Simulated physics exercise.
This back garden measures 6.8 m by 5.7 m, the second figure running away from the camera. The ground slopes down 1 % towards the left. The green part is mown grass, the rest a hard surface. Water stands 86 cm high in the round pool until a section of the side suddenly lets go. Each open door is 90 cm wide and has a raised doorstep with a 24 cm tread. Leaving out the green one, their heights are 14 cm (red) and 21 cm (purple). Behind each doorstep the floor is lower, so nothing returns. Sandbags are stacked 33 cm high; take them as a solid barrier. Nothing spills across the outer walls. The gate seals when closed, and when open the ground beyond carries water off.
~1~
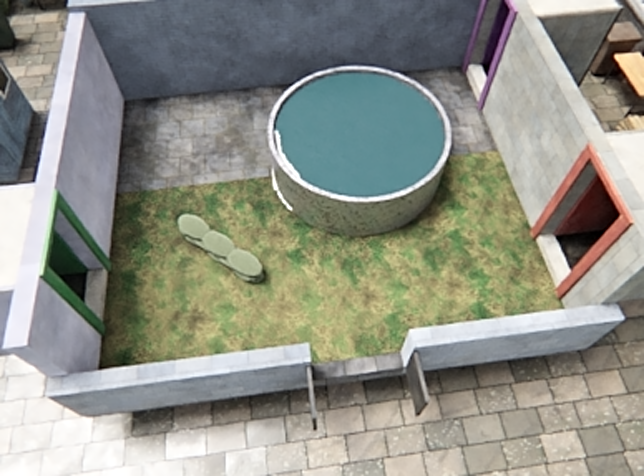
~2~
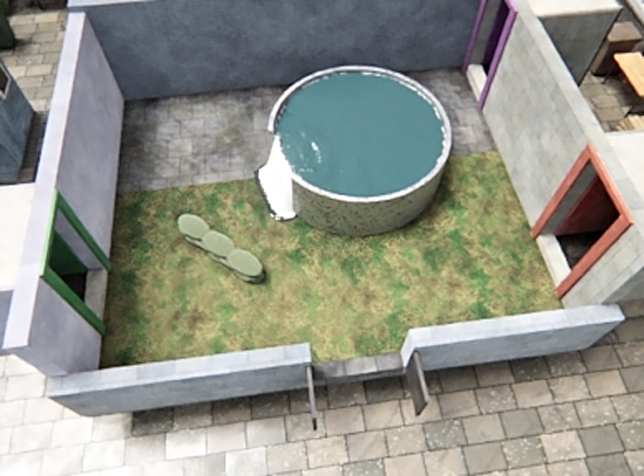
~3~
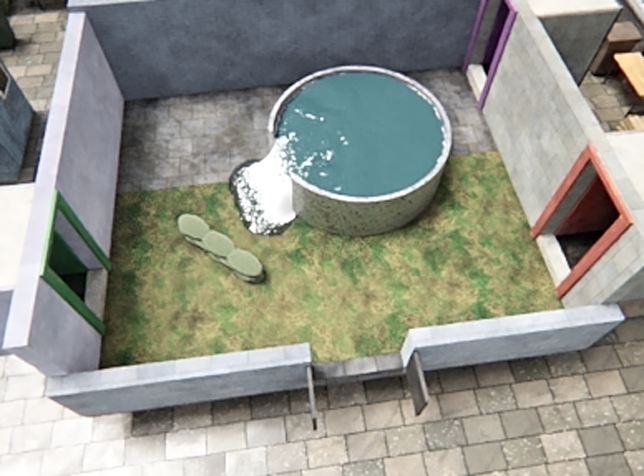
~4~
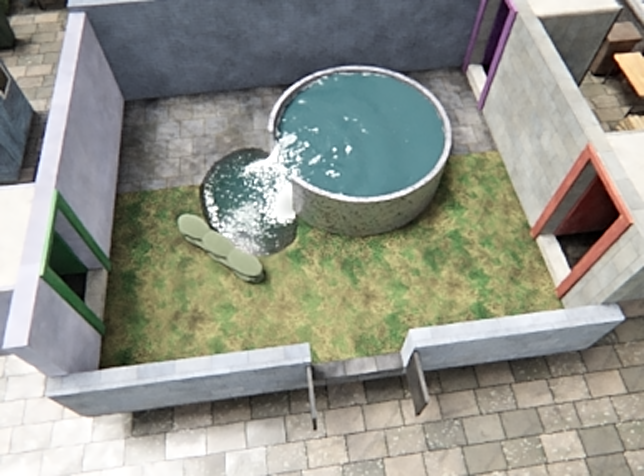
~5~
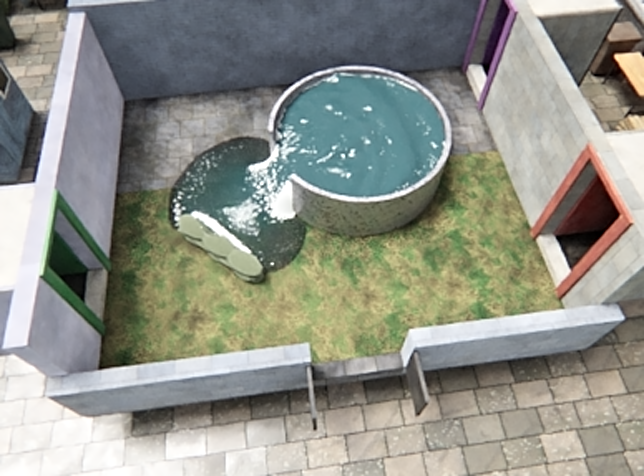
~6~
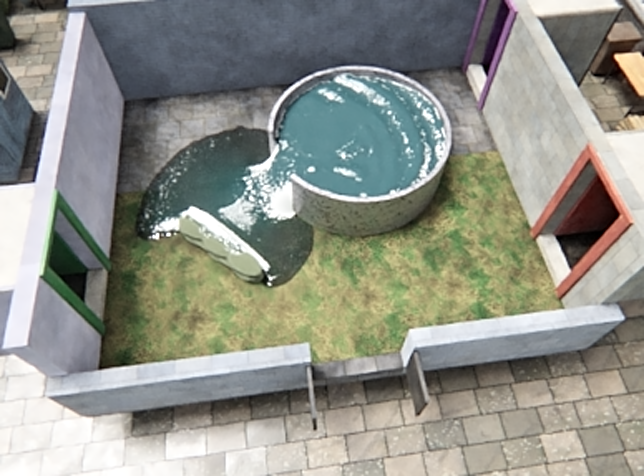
Walled back garden seen from above, water pouring from the left side of a round pool, spreading leftwards and reaching stacked sandbags.
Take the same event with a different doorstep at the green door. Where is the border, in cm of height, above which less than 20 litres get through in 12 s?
About 10.5 cm.
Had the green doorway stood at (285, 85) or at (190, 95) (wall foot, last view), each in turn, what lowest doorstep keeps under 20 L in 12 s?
Roughly 13.5 and 23 cm.
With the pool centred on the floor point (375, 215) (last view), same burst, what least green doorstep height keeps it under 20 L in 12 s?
Then roughly 17 cm.
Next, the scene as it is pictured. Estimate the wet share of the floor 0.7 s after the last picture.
About 30 per cent.
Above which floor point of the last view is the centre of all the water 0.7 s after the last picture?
At about (318, 176).
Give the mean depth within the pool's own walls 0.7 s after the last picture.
About 65 cm.
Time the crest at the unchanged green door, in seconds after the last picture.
At about 9.0 s.
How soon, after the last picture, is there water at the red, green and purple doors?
Red 5.5 s, green 0.7 s, purple 3.8 s.
Then, 0.7 s after the last picture water covers 30 % of the floor, deepest (55 cm) near (212, 234); 2 cm at the green door, 0 litres in over its 16 cm doorstep.
Then, 2.3 s after the last picture water covers 65 % of the floor, deepest (46 cm) near (124, 111); 12 cm at the green door, 0 litres in over its 16 cm doorstep.
Then, 11.3 s after the last picture water covers 95 % of the floor, deepest (16 cm) near (115, 210); 12 cm at the green door, 0 litres in over its 16 cm doorstep.
At the green door as built, the water peaked near 14 cm, 9.1 s after the last picture.
With a doorstep of 8.5 cm, 47 litres would have come in within the 12 s; with 11.5 cm, 11 litres. So under 20 litres takes about 10.5 cm.
